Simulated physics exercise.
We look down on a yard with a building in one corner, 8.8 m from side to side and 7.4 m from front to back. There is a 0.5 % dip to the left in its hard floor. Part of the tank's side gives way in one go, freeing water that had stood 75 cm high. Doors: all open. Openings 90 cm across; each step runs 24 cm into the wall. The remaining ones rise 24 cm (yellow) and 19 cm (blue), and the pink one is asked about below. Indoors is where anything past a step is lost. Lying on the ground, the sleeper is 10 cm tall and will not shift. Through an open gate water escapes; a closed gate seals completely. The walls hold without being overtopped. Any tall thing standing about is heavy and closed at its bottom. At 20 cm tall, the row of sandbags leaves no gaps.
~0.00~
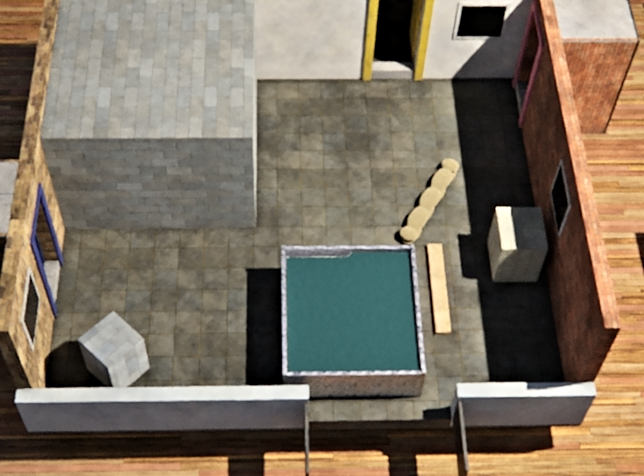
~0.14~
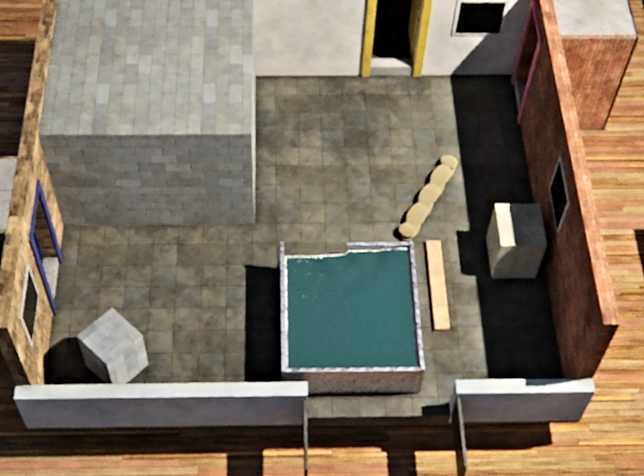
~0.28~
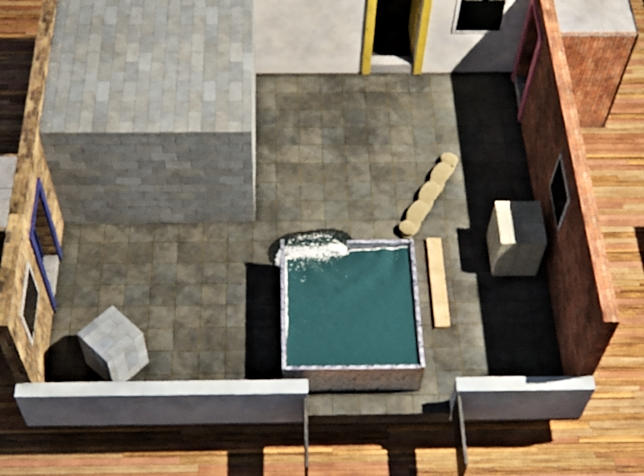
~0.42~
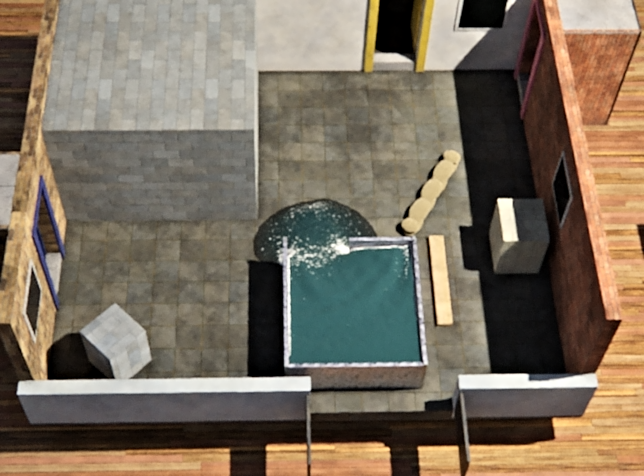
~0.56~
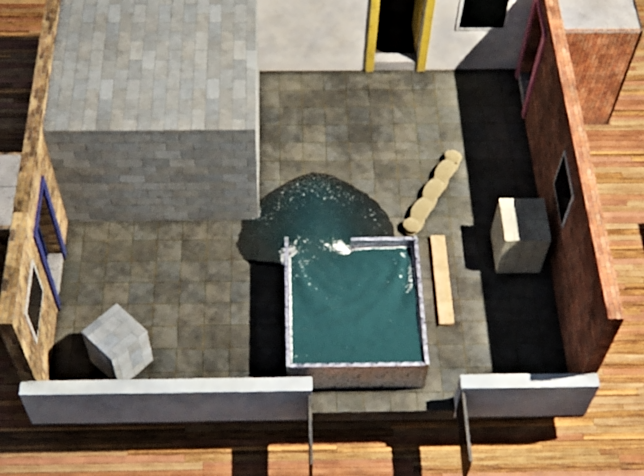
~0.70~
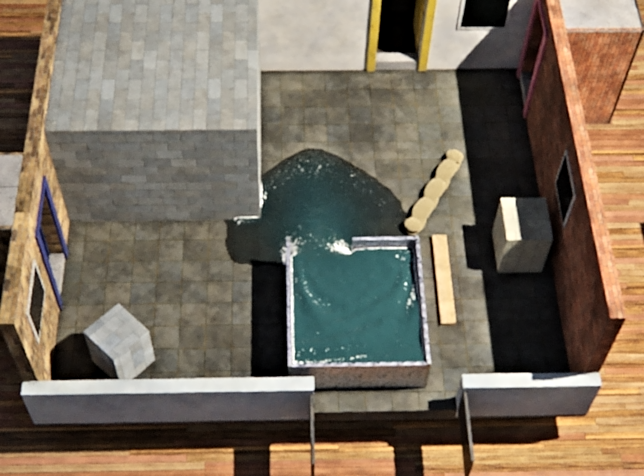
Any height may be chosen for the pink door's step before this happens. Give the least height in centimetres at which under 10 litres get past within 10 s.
26 cm.
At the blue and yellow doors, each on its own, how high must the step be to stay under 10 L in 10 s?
You'd want about 7.0 centimetres at blue and about 18 centimetres at yellow.
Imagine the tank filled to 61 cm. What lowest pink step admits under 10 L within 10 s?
Something near 20 cm should do.
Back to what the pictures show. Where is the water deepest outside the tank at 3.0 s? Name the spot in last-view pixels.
Check close to (283, 77).
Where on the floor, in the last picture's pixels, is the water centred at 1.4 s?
My guess is close to (340, 285).
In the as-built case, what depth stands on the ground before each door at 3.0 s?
Door depths (cm): Pink = 0, yellow = 23, blue = 10.
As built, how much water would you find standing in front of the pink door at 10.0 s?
Some 13.0 cm.
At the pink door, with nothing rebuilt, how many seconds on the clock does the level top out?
The depth peaks at about 4.0 seconds.
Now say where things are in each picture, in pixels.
In the first picture, still water, 75 cm deep, in the tank at (351, 310); the pink door at (527, 71) is dry.
In the second picture, the front is at a hidden place, 0.3 m from the gap on the far side; 0.2 m2 of floor is wet, 75 cm left at the back.
In the third picture, water pours out on the far side and has run 0.8 m, to (322, 233); about 11 cm deep outside, 75 cm at the back.
In the fourth picture, water pours out on the far side and has run 1.4 m, to (311, 204); about 8 cm deep outside, 75 cm at the back.
In the fifth picture, the front is at (314, 176), 2.0 m from the gap on the far side; 3.9 m2 of floor is wet, 75 cm left at the back.
In the sixth picture, water pours out on the far side and has run 2.6 m, to (306, 154); about 5 cm deep outside, 73 cm at the back; the pink door at (531, 61), 5.8 m from the gap, is still 3.8 m from the nearest water.
After 1.4 s water covers 30 % of the floor, deepest (40 cm) near (315, 255); it has not reached the pink door.
After 3.0 s water covers 45 % of the floor, deepest (40 cm) near (283, 77); it has not reached the pink door.
After 10.0 s water covers 90 % of the floor, deepest (18 cm) near (518, 227); 13 cm at the pink door, 43 litres in over its 21 cm step.
At the pink door as built, the water arrived by 3.4 s and peaked near 31 cm at 4.2 s.
With a step of 21.5 cm, 38 litres would have come in within the 10 s; with 28.5 cm, 4 litres. So under 10 litres takes about 26 cm.
